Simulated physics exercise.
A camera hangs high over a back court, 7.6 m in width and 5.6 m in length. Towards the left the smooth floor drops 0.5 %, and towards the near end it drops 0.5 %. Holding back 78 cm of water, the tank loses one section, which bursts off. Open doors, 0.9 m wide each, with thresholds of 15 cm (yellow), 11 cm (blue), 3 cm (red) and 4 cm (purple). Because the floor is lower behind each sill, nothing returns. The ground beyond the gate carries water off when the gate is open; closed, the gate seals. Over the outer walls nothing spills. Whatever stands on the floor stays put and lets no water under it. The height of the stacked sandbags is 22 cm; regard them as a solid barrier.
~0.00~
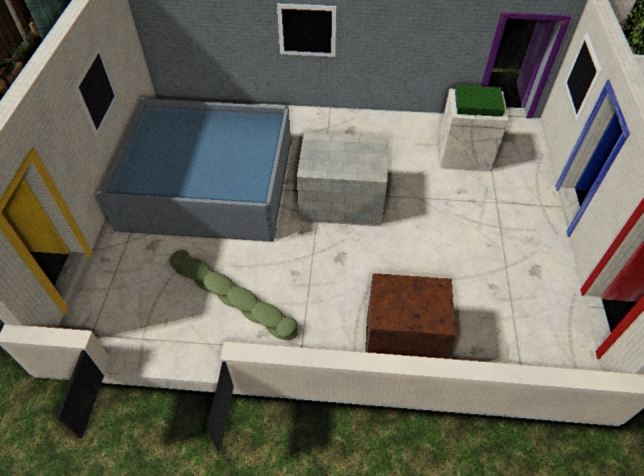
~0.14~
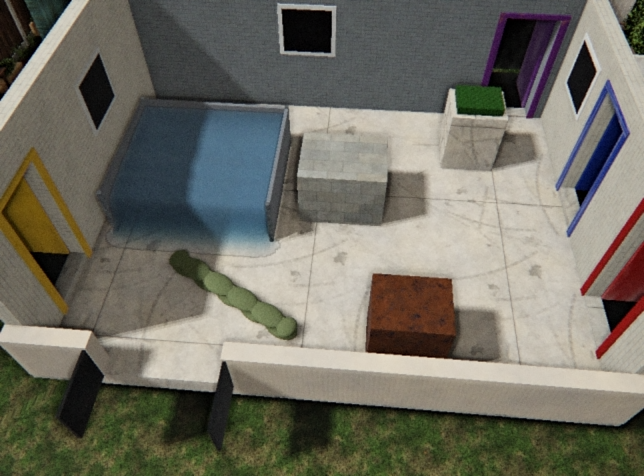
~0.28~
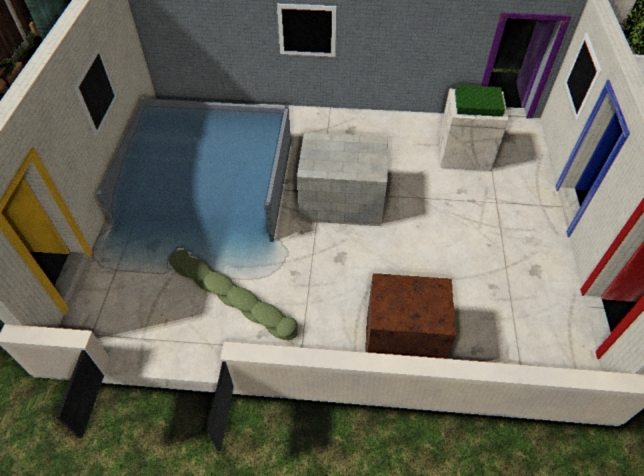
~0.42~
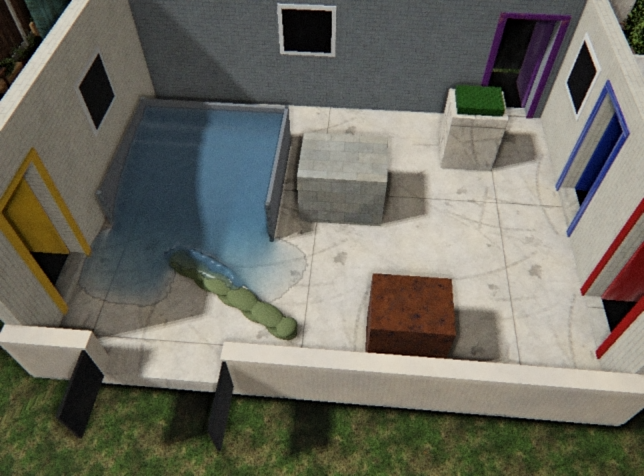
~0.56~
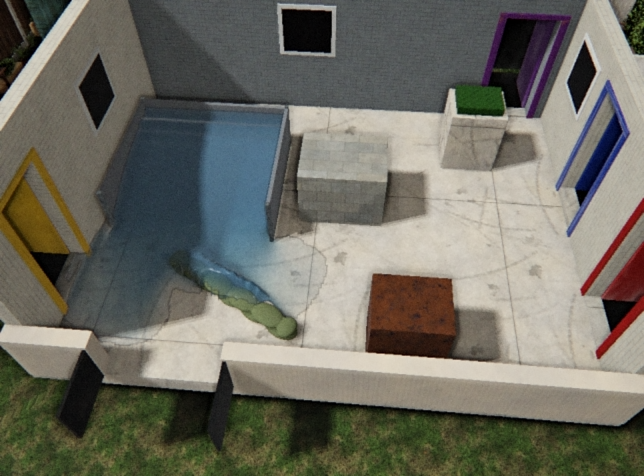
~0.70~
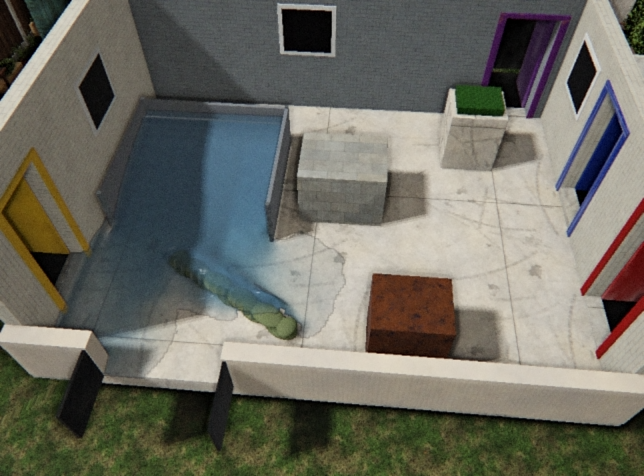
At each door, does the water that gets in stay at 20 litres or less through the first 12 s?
Taking them in turn: At the yellow door, no; at the blue door, yes; at the red door, no; at the purple door, no.
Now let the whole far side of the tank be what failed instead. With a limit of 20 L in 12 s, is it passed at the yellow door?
Then: Yellow under.
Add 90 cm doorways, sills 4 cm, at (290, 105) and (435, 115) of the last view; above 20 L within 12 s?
In turn: Short of it, short of it.
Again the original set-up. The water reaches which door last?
Answer: The purple door.
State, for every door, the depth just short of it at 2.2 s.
Centimetres: Yellow 37 / blue 0 / red 0 / purple 0.
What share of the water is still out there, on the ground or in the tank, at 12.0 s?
About 48 percent of the water remains.
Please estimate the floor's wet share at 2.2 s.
I'd say around 40 %.
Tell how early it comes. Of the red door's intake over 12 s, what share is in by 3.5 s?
Roughly 20 percent is in by then.
After 1.4 s water covers 30 % of the floor and is deepest (64 cm) near (64, 318); yellow door 25 cm at the sill, 6 L in, blue door not reached, red door not reached, purple door not reached.
After 2.2 s water covers 40 % of the floor and is deepest (48 cm) near (59, 329); yellow door 37 cm at the sill, 78 L in, blue door not reached, red door not reached, purple door not reached.
After 3.5 s water covers 60 % of the floor and is deepest (30 cm) near (267, 370); yellow door 26 cm at the sill, 207 L in, blue door 10 cm at the sill, 0 L in, red door 11 cm at the sill, 40 L in, purple door not reached.
After 7.0 s water covers 80 % of the floor and is deepest (14 cm) near (81, 277); yellow door 13 cm at the sill, 236 L in, blue door 8 cm at the sill, 1 L in, red door 6 cm at the sill, 159 L in, purple door 11 cm at the sill, 45 L in.
After 12.0 s water covers 95 % of the floor and is deepest (8 cm) near (49, 352); yellow door 7 cm at the sill, 236 L in, blue door 6 cm at the sill, 1 L in, red door 6 cm at the sill, 182 L in, purple door 4 cm at the sill, 86 L in.
